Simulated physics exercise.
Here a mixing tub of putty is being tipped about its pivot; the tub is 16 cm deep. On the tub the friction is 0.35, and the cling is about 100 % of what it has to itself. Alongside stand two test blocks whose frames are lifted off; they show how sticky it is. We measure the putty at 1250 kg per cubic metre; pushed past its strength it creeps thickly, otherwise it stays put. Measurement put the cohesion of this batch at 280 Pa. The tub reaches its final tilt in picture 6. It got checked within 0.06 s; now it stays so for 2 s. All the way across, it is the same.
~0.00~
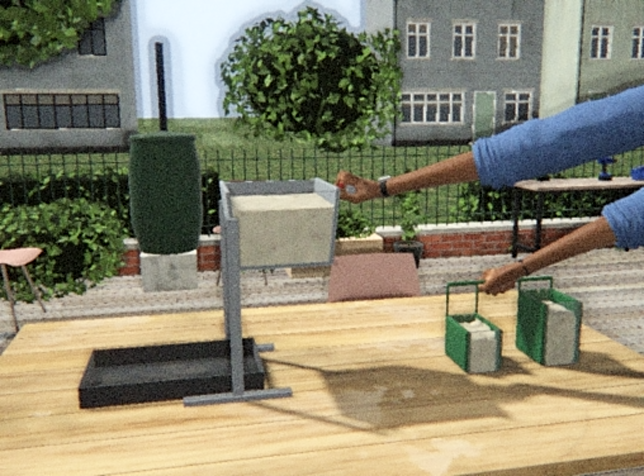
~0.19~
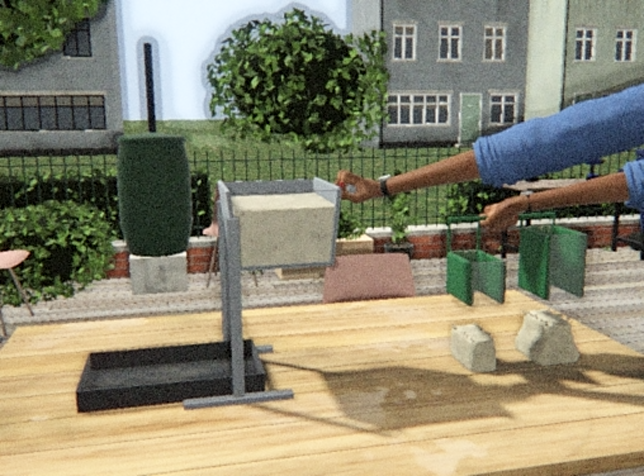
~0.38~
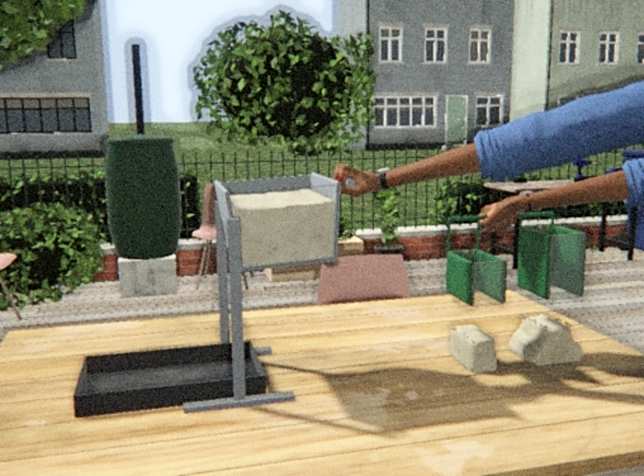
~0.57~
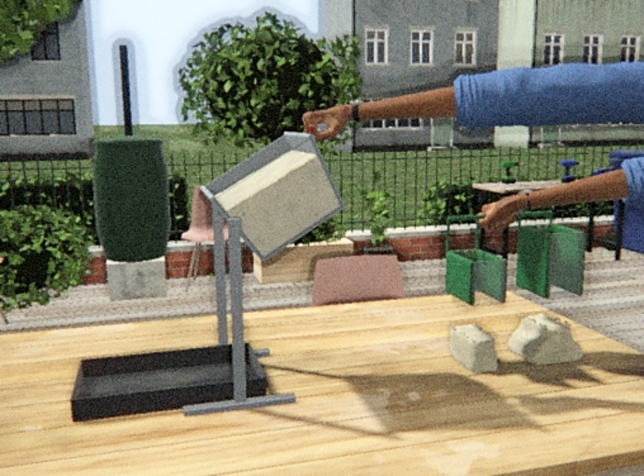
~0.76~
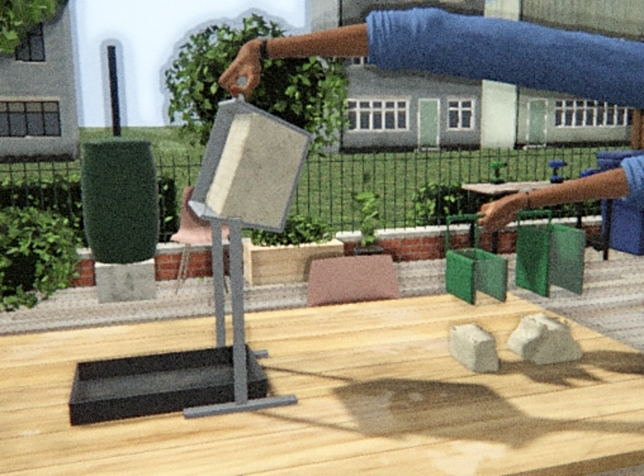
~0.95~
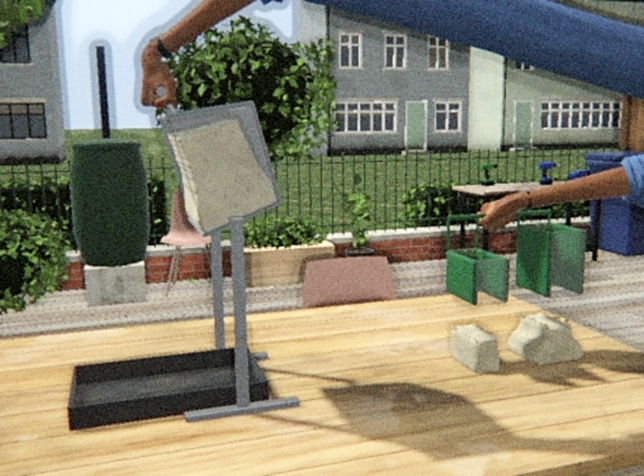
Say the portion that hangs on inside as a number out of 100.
Expect roughly 0 %.
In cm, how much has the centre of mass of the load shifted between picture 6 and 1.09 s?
Some 12 cm.
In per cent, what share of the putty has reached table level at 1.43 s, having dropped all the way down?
By then close to 75 % is down.
After 1.09 s, the tub is at 105 degrees and holds 41 %.
After 1.26 s, the tub is at 105 degrees and holds 19 %.
After 1.43 s, the tub is at 105 degrees and holds 11 %.
After 1.60 s, the tub is at 105 degrees and holds 1 %.
After 2.95 s, the tub is at 105 degrees and holds 0 %.
